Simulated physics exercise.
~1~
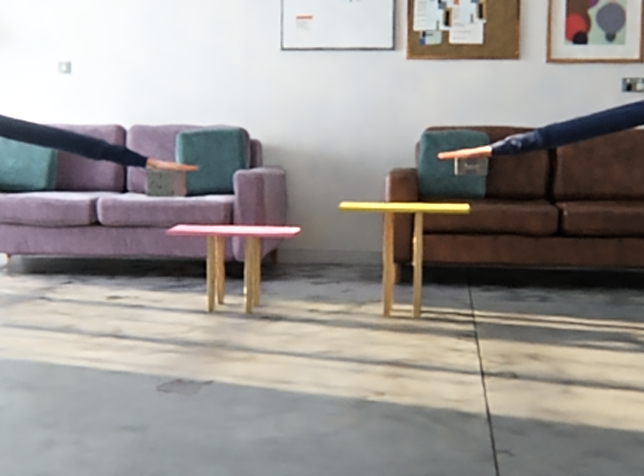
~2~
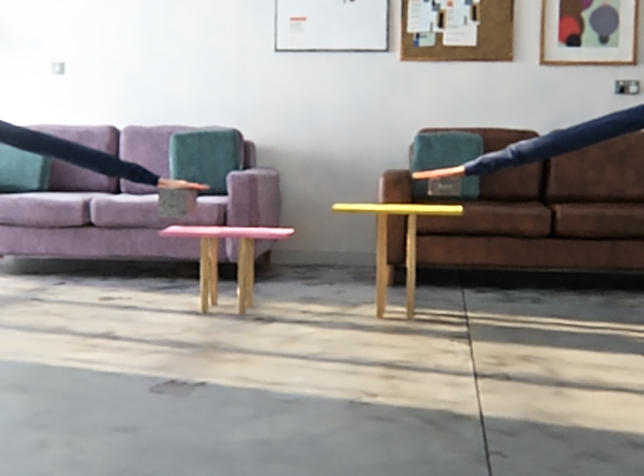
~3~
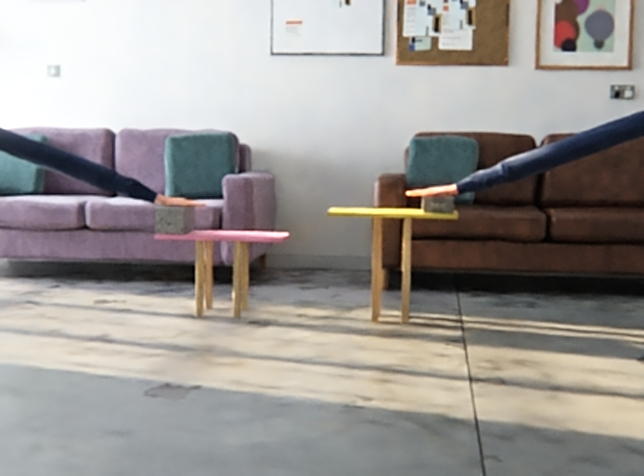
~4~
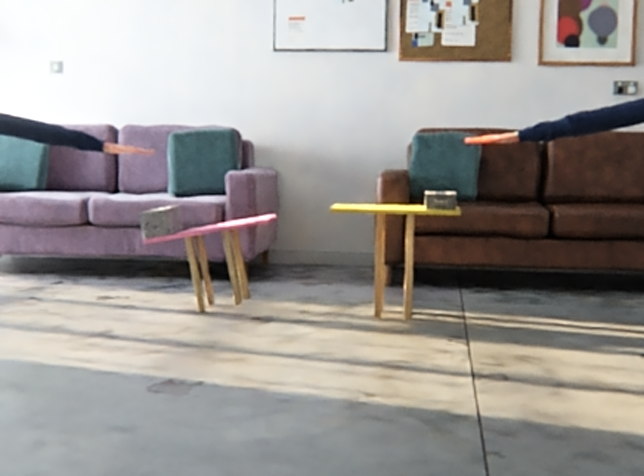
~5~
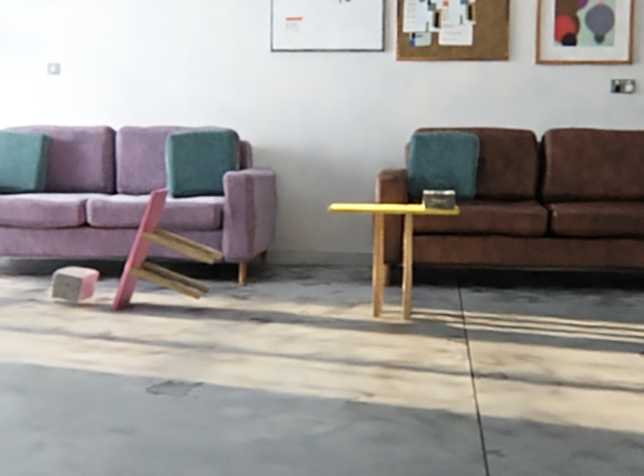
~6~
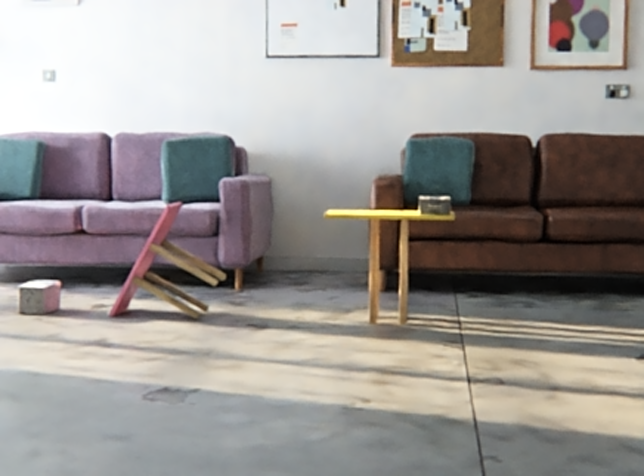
Two blocks, held by arms reaching in from either side, are lowered onto a pink stand and a yellow table and released; the pink stand tips over to the left, dropping its block on the floor, while the yellow table stays upright with its block on top.
